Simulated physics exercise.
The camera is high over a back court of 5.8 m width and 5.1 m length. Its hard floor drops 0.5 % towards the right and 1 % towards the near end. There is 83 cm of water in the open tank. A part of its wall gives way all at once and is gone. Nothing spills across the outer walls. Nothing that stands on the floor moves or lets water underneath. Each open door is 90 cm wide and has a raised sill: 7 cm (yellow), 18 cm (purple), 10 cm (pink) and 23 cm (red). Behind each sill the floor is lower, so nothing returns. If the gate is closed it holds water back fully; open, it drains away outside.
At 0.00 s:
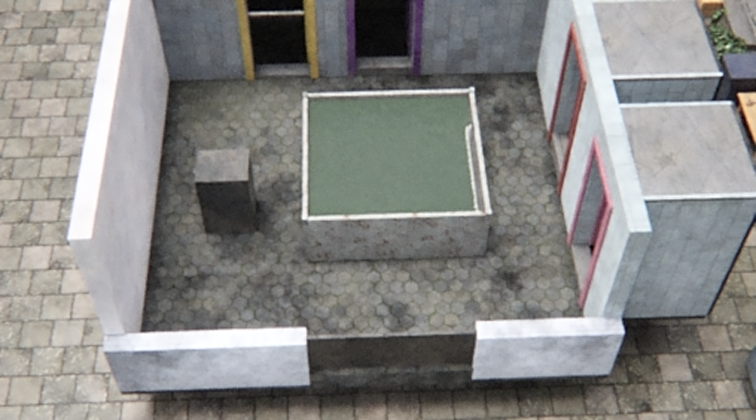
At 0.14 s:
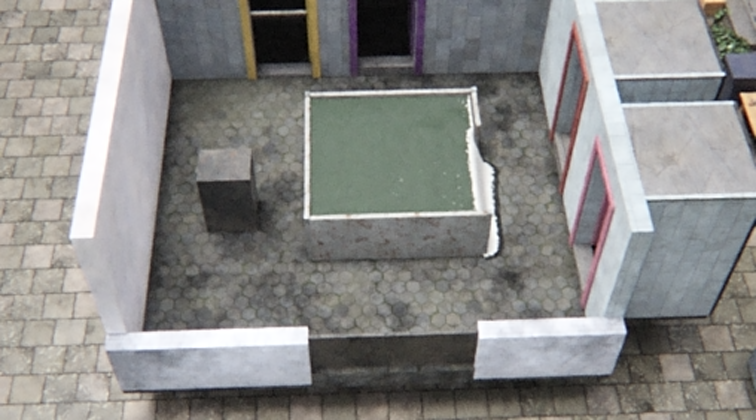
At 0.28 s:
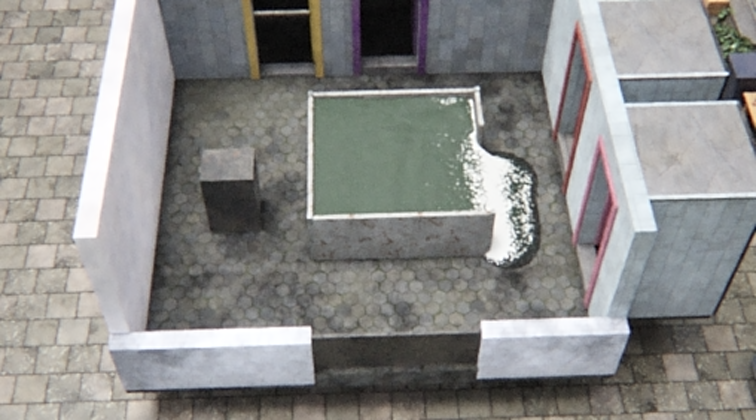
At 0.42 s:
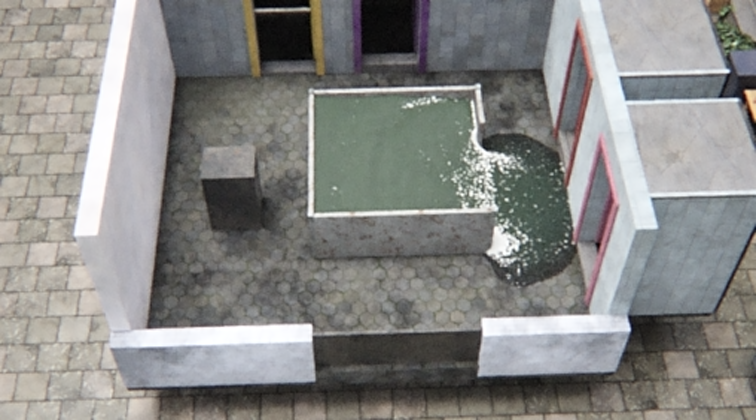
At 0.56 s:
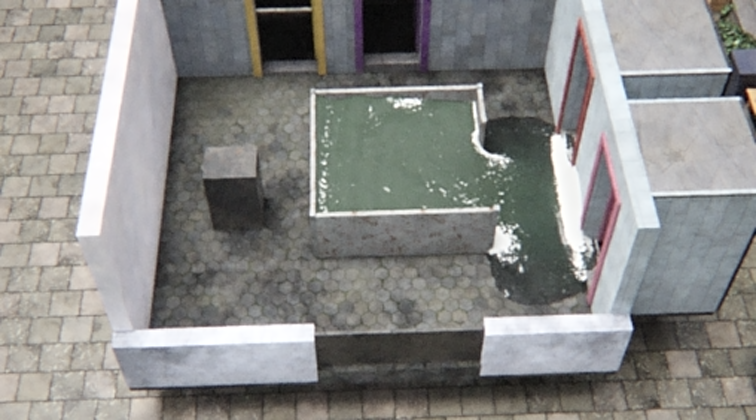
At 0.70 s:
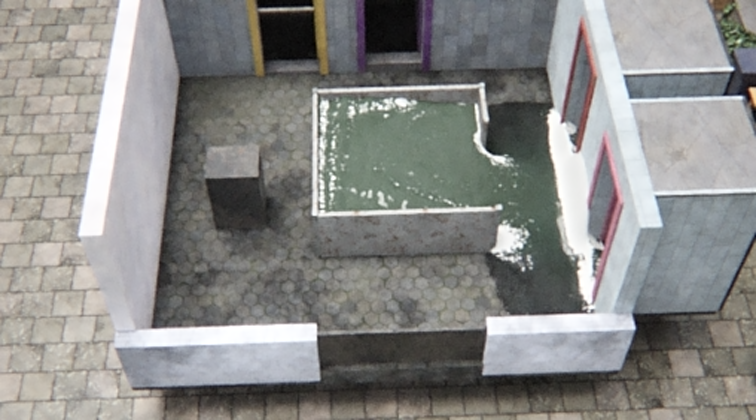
A walled court paved in dark hexagonal tiles, seen from high above, holds a raised grey tank of green water at its centre and a dark block to the left. Yellow and purple doorways stand at the back, with red and pink ones on the right. The tank's right side opens and foaming water pours out, spreads across the floor and surges against the right wall, while the view shifts very slightly.
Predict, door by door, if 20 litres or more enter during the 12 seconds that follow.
The water let in: At the yellow door it goes over the limit; at the purple door it stays under the limit; at the pink door it exceeds the limit; at the red door it exceeds the limit.
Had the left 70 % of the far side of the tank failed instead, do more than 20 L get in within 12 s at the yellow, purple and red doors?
Then: Yellow above, purple past it, red below.
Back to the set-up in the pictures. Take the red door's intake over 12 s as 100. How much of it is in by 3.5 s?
Some 100 per cent by then.
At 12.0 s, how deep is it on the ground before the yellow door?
About 14.0 cm.
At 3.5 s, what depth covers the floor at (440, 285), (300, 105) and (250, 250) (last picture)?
In that order: 6, 6 and 4 cm.
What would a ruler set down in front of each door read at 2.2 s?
In cm: Yellow 0, purple 6, pink 33, red 40.
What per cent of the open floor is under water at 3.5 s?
Some 85 per cent of it.
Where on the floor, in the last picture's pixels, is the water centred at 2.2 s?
Around (461, 199).
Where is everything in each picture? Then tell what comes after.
The first picture shows still water, 83 cm deep, in the open tank at (392, 155).
In the second picture, water pours out at (478, 196) and has run 0.8 m, to a hidden place; typically 6 cm deep outside, 83 cm at the open tank's back.
In the third picture, the front is at (514, 160), 1.1 m from the gap at (481, 196); 1.2 m2 of floor is under water; 83 cm left at the back of the open tank.
In the fourth picture, water pours out at (482, 196) and has run 1.5 m, to (550, 154); typically 12 cm deep outside, 82 cm at the open tank's back.
In the fifth picture, the front is at (556, 129), 1.9 m from the gap at (484, 195); 3.8 m2 of floor is under water; 78 cm left at the back of the open tank.
In the sixth picture, water pours out at (486, 194) and has run 2.3 m, to (594, 313); typically 11 cm deep outside, 71 cm at the open tank's back.
After 1.4 s water covers 20 % of the floor and is deepest (64 cm) near (570, 213); yellow door not reached, purple door not reached, pink door 37 cm at the sill, 96 L in, red door 45 cm at the sill, 79 L in.
After 2.2 s water covers 45 % of the floor and is deepest (60 cm) near (593, 333); yellow door not reached, purple door 6 cm at the sill, 0 L in, pink door 33 cm at the sill, 253 L in, red door 40 cm at the sill, 180 L in.
After 3.5 s water covers 85 % of the floor and is deepest (36 cm) near (593, 333); yellow door 5 cm at the sill, 0 L in, purple door 11 cm at the sill, 0 L in, pink door 25 cm at the sill, 391 L in, red door 26 cm at the sill, 239 L in.
After 7.0 s water covers 100 % of the floor and is deepest (26 cm) near (249, 77); yellow door 10 cm at the sill, 1 L in, purple door 6 cm at the sill, 0 L in, pink door 16 cm at the sill, 537 L in, red door 12 cm at the sill, 244 L in.
After 12.0 s water covers 100 % of the floor and is deepest (21 cm) near (304, 355); yellow door 14 cm at the sill, 133 L in, purple door 10 cm at the sill, 0 L in, pink door 17 cm at the sill, 574 L in, red door 8 cm at the sill, 244 L in.
